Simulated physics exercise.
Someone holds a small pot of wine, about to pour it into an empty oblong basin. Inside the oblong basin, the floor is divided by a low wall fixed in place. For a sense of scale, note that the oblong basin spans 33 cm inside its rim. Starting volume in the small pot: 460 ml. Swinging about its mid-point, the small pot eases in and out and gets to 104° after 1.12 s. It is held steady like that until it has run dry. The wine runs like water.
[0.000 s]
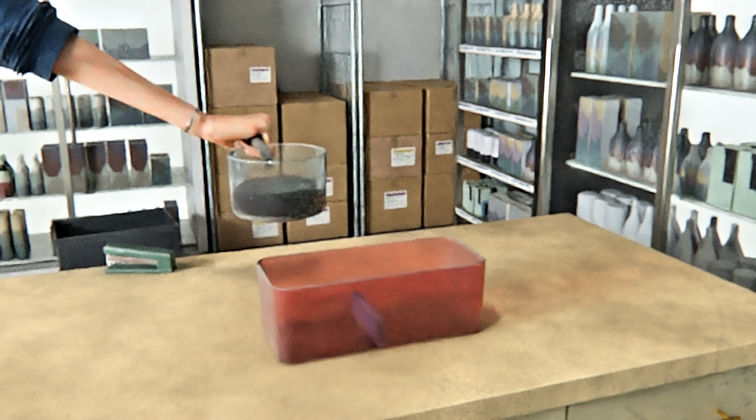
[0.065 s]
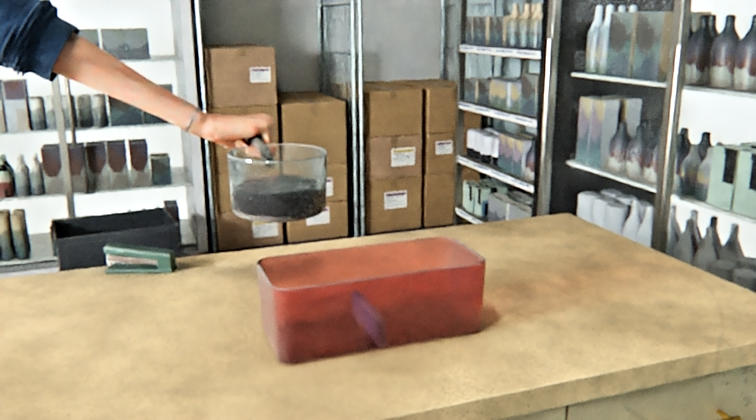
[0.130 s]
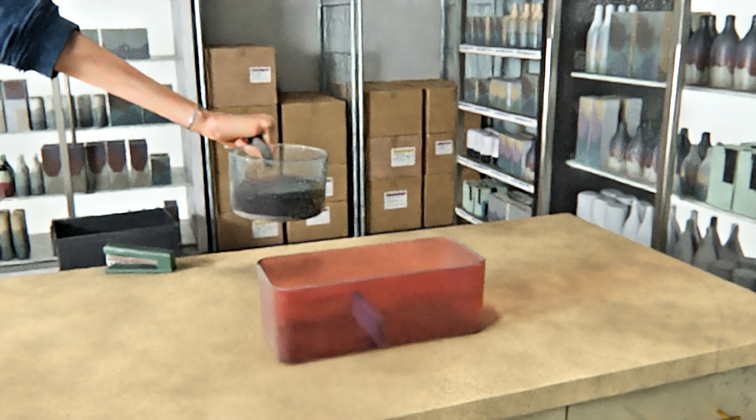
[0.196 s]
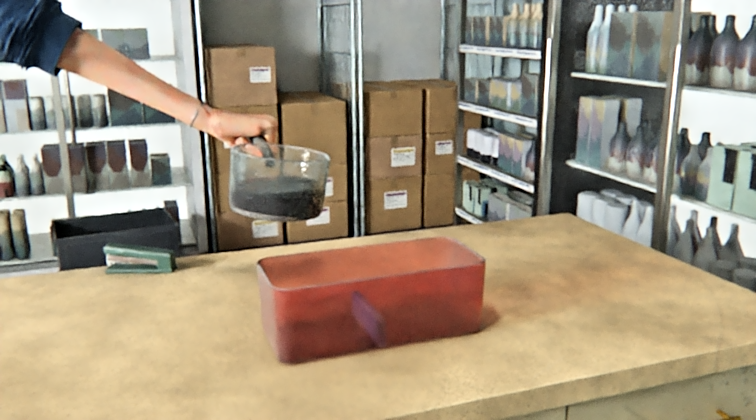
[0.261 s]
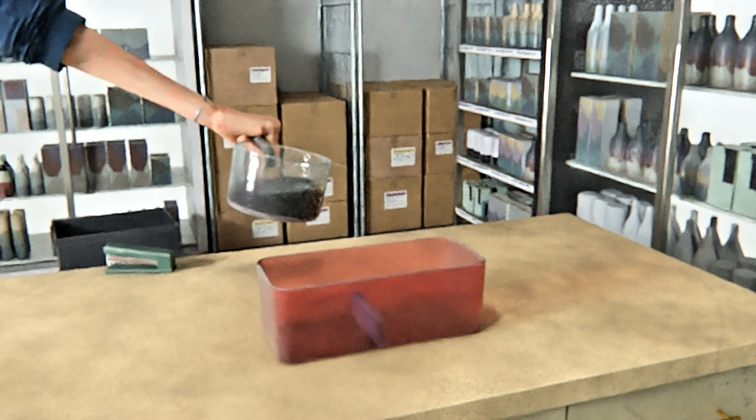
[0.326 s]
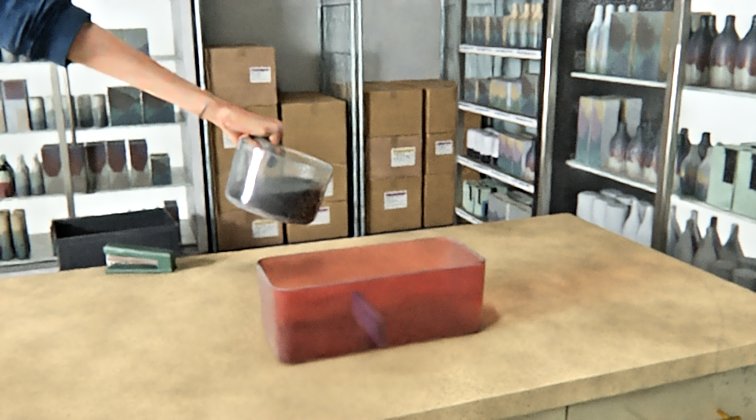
A hand held a small clear pot of dark liquid above and behind a reddish oblong basin on a table, then gradually tilted the pot to the right, its right side dipping lower.
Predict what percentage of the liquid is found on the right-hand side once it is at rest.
About 22 % is on the right.
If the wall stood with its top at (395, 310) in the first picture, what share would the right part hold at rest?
Then about 10 per cent.
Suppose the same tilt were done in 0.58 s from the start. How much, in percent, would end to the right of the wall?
In that case, some 10 percent.
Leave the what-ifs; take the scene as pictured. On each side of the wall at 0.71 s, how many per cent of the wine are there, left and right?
I'd say some 3 in a hundred on the left and 0 on the right.
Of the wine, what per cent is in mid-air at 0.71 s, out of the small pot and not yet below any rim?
Close to 24 in a hundred.
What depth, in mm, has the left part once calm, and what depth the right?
Left part: About 18 mm; right part: About 4 mm.
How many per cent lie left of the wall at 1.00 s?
Reading: Approx. 44 per cent.
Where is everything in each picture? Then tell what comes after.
In the first picture, it leans 0°; its right rim is at (324, 151); the wine meets the walls at (233, 188) and (321, 181); the oblong basin's rim runs from (265, 275) to (468, 249); the wall's top is at (368, 306).
In the second picture, it leans 1°; its right rim is at (324, 151); the wine meets the walls at (233, 188) and (321, 181).
In the third picture, it leans 3°; its right rim is at (325, 153); the wine meets the walls at (232, 188) and (321, 181).
In the fourth picture, it leans 8°; its right rim is at (327, 157); the wine meets the walls at (232, 188) and (321, 181).
In the fifth picture, it leans 13°; its right rim is at (329, 162); the wine meets the walls at (231, 188) and (321, 182).
In the sixth picture, it leans 20°; its right rim is at (330, 168); the wine meets the walls at (228, 187) and (321, 181).
By 0.71 s the tilt is 74° and 72 per cent is still to pour, 3 is left of the wall and 0 right of it.
By 1.00 s the tilt is 101° and 19 per cent is still to pour, 44 is left of the wall and 21 right of it.
By 1.30 s the tilt is 104° and 1 per cent is still to pour, 74 is left of the wall and 22 right of it.
By 1.62 s the tilt is 104° and 0 per cent is still to pour, 76 is left of the wall and 23 right of it.
At rest 76 per cent lies left of the wall, 22 right of it and 1 outside.
